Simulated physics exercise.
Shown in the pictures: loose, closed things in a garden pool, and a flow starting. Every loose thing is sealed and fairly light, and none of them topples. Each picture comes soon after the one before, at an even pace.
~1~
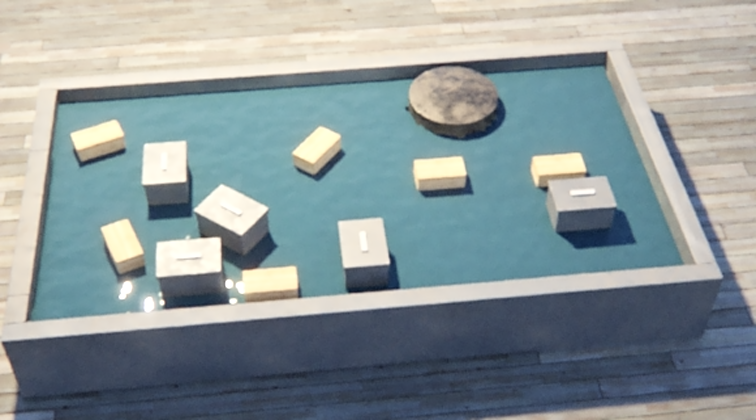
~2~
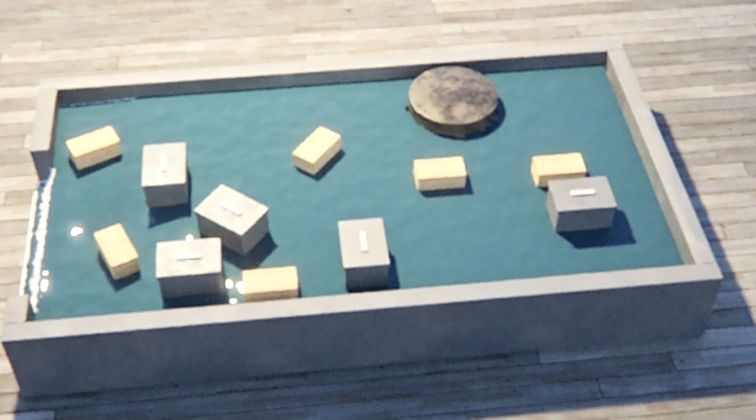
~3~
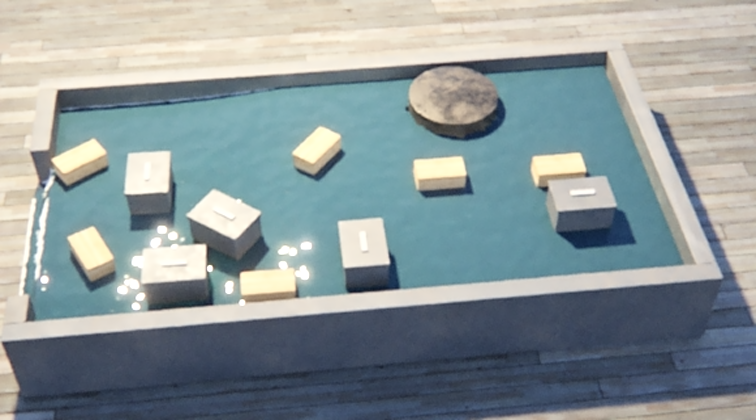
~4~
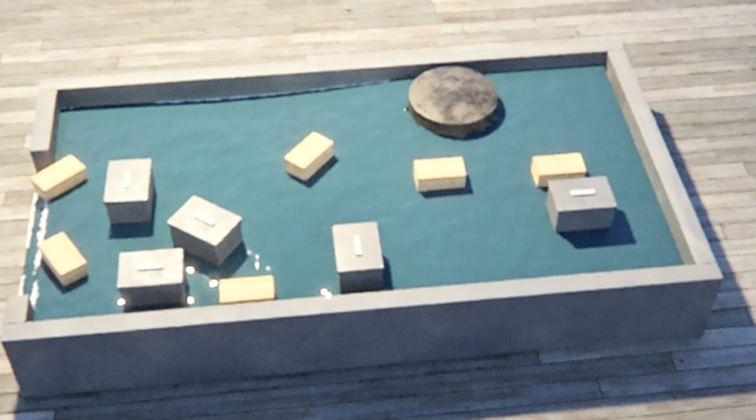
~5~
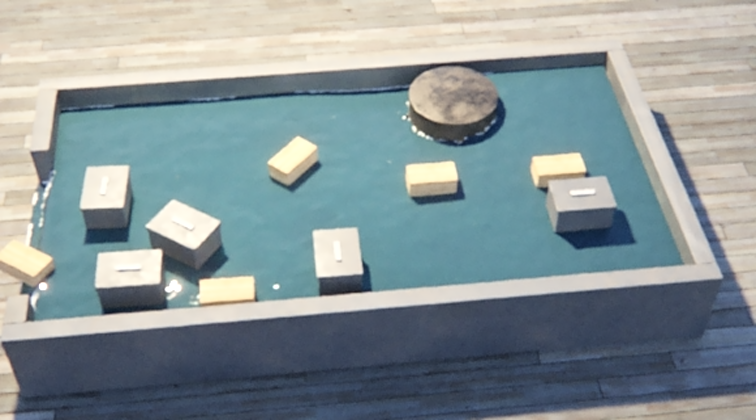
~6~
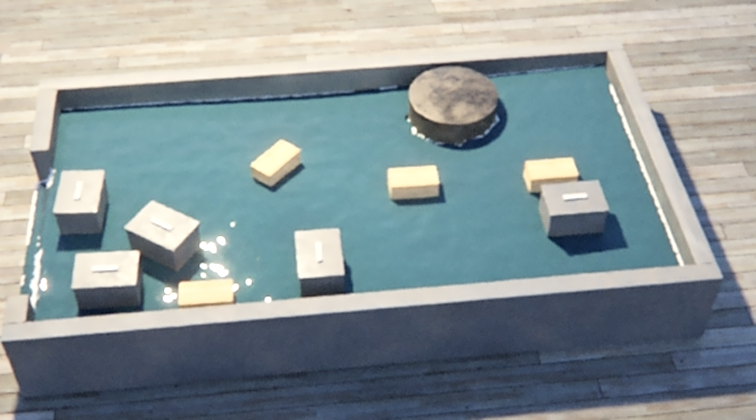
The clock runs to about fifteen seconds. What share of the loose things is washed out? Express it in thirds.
The portion will probably reach two thirds or more.
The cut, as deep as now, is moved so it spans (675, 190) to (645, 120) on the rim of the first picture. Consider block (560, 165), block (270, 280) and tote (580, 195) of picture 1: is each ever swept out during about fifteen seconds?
Item one leaves at some point, item two never gets out, item three leaves at some point.
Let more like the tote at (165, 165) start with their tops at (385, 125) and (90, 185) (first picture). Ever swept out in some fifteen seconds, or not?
Taking them in order, the first is remaining and the second is lost through the gap.
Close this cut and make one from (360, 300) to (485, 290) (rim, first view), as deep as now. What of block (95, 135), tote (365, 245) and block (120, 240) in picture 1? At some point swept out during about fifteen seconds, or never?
One after the other: Still in, carried outside, left behind.
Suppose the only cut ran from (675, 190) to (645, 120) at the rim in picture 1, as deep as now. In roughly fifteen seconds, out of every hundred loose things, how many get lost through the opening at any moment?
40 per cent.
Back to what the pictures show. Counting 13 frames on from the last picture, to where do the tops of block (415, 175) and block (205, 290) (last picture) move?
First near (295, 174), second near (72, 285).
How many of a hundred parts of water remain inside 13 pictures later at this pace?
I'd put it near 64 per cent.
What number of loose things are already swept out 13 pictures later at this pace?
My count is 5.
A moment on, 3 of 11 are out; 8 afloat.
Next, 5 of 11 are out; 6 afloat.
Later, 7 of 11 are out; 4 afloat.
In the end, 8 of 11 are out; 3 afloat.
